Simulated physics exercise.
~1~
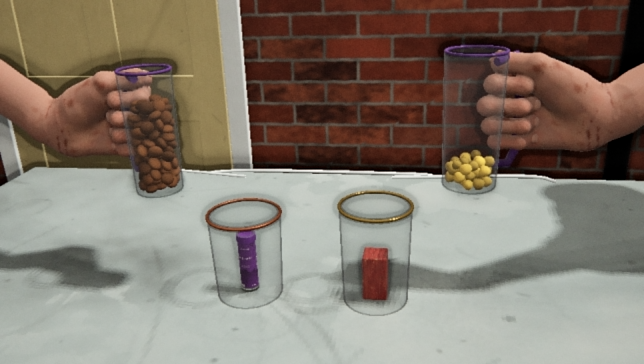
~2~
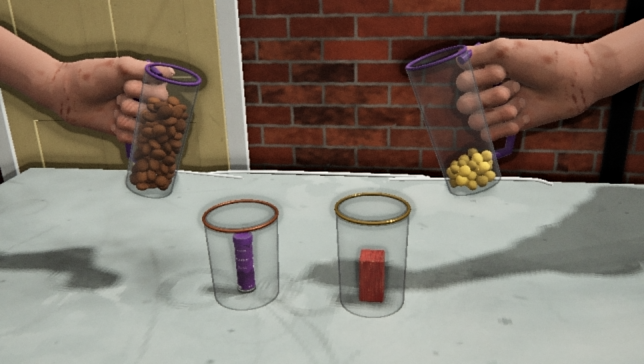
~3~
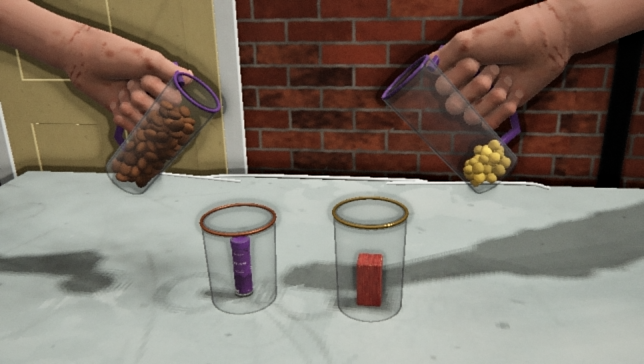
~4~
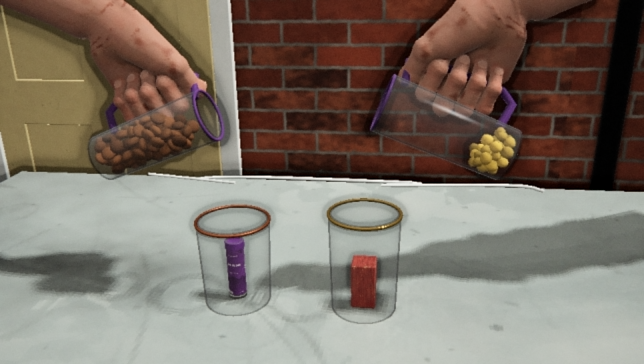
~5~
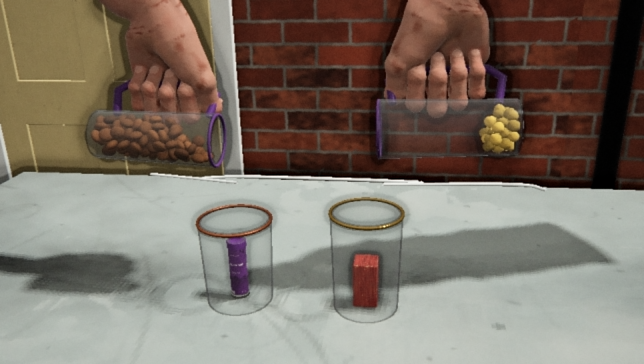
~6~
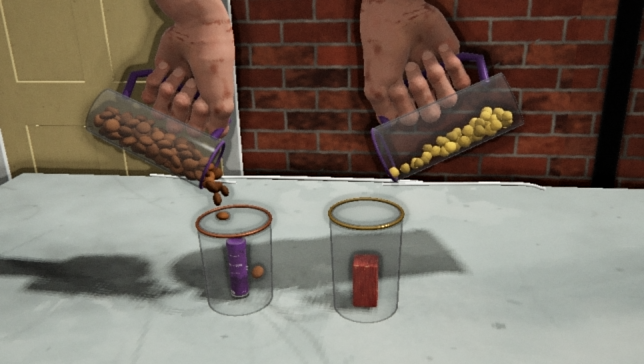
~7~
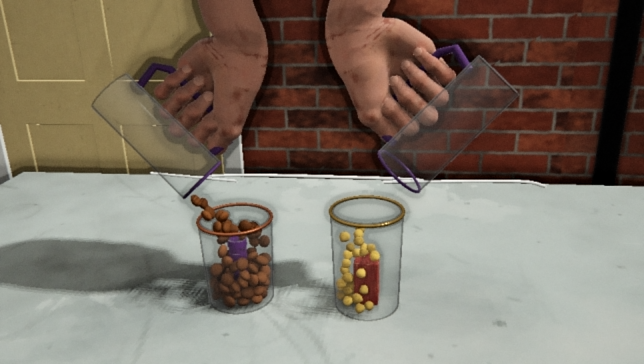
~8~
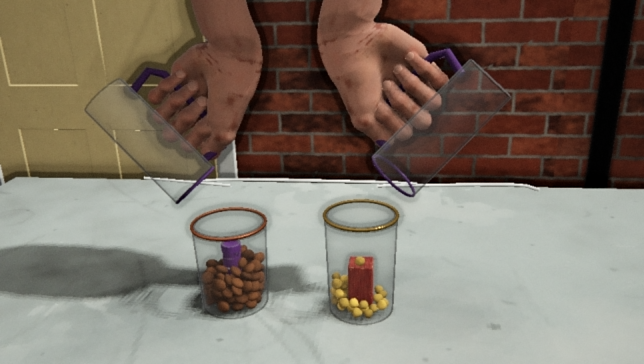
On a pale tabletop, two hands tip brown and yellow pieces into clear containers, leaving the purple and red objects still showing.
